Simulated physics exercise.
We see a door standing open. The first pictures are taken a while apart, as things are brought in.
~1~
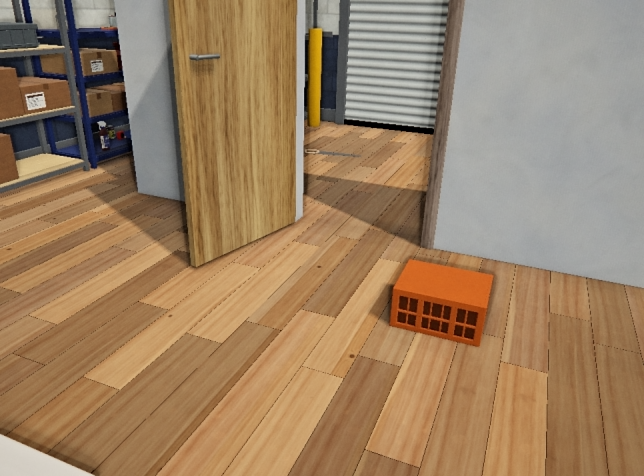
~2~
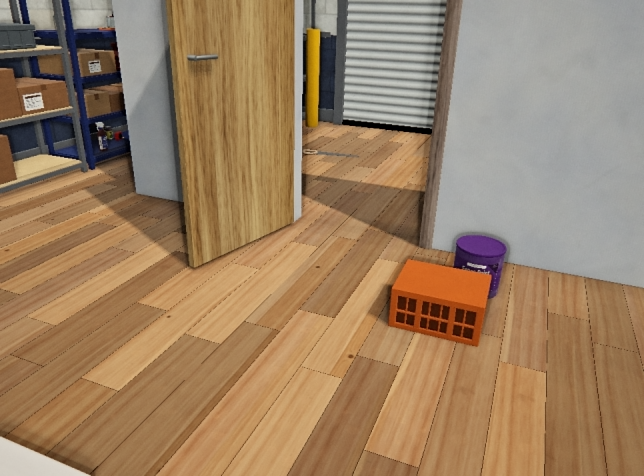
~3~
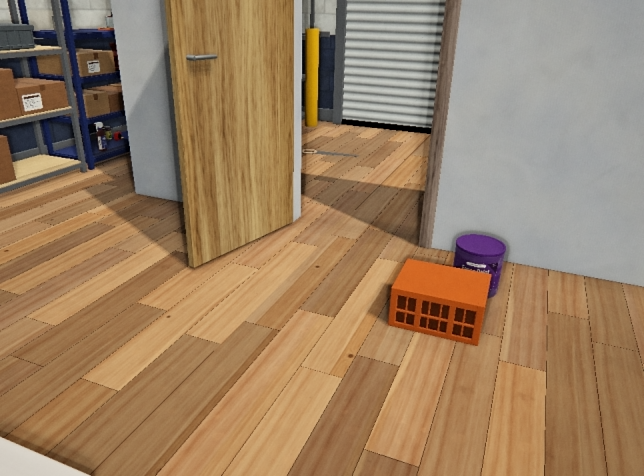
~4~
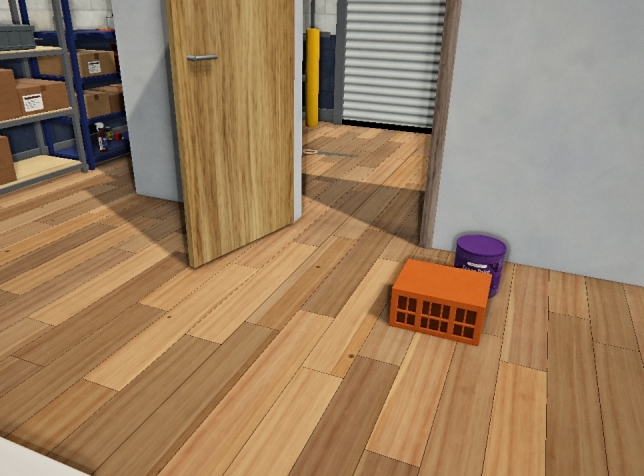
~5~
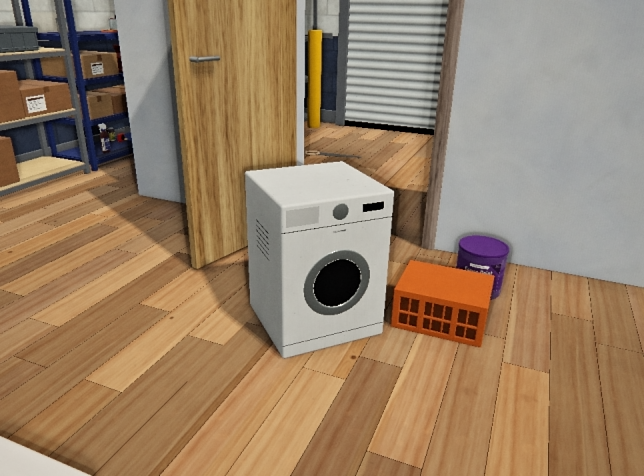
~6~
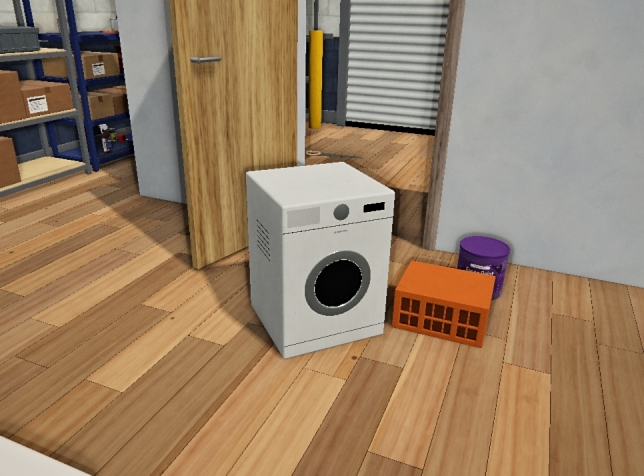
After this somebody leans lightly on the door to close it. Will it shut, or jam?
Outcome: The door shuts.
Then, 0.80 s after the last picture, door 71° open.
Then, 1.30 s after the last picture, door 30° open.
At rest, door 0° open; all 3 in place. Seen from the same camera at the end, white appliance near (316, 255).
